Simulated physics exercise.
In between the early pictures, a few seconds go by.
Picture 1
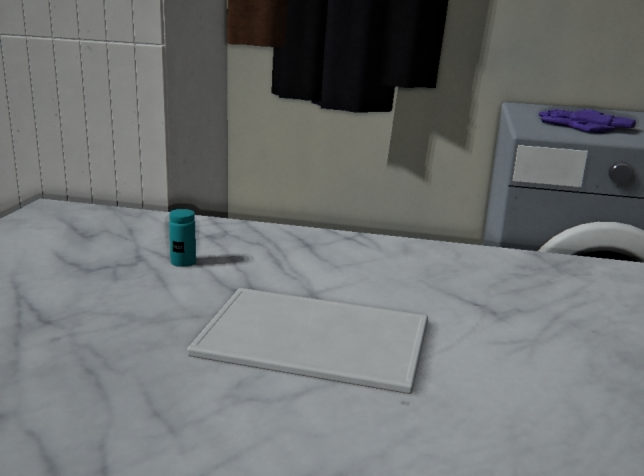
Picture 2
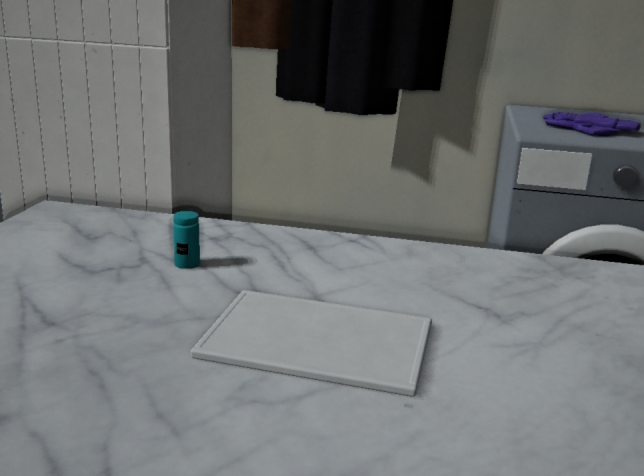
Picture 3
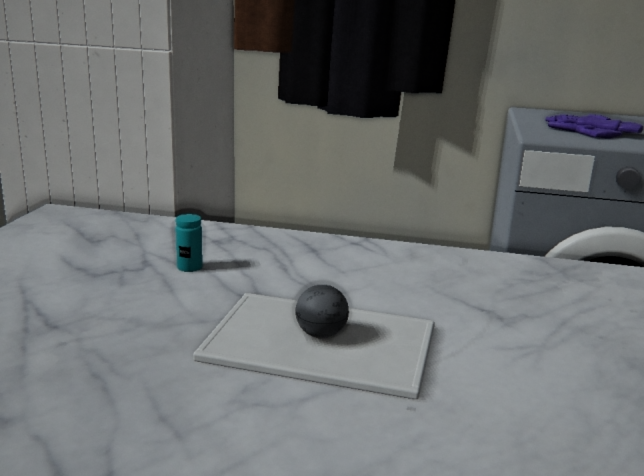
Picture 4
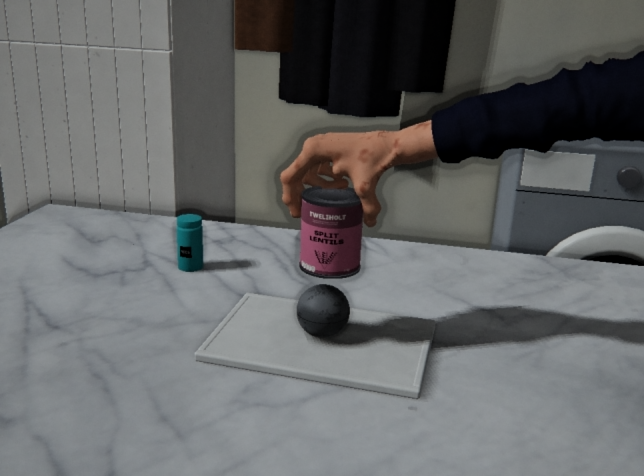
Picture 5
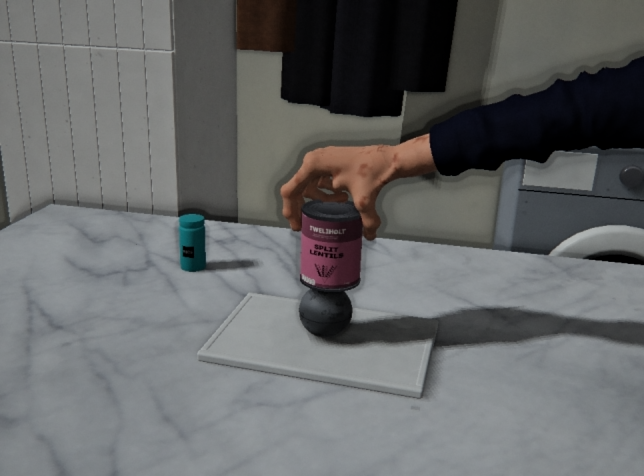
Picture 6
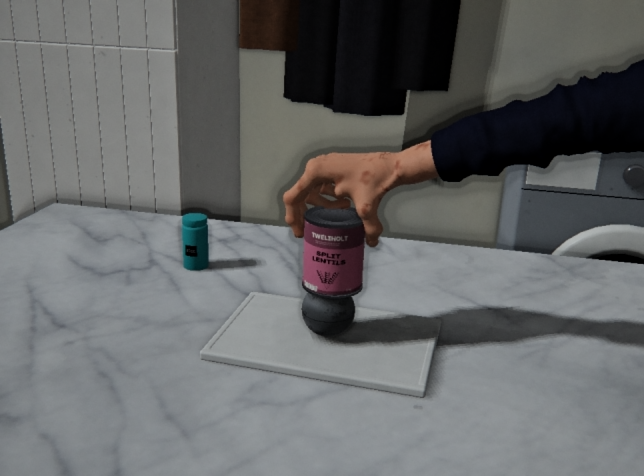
A hand lowering a pink pot of split lentils onto a grey ball that appears on a white tray, turquoise shaker nearby.
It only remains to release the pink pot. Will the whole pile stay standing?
No.
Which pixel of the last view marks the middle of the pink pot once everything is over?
About (527, 336).
Then, 0.60 s on from there, pink pot now fallen.
Then, 0.90 s on from there, things are still on the move.
In the end, fallen, pink pot; the other 3 unmoved. At the end, from the last picture's camera, pink pot near (527, 336). The pile loses its balance.
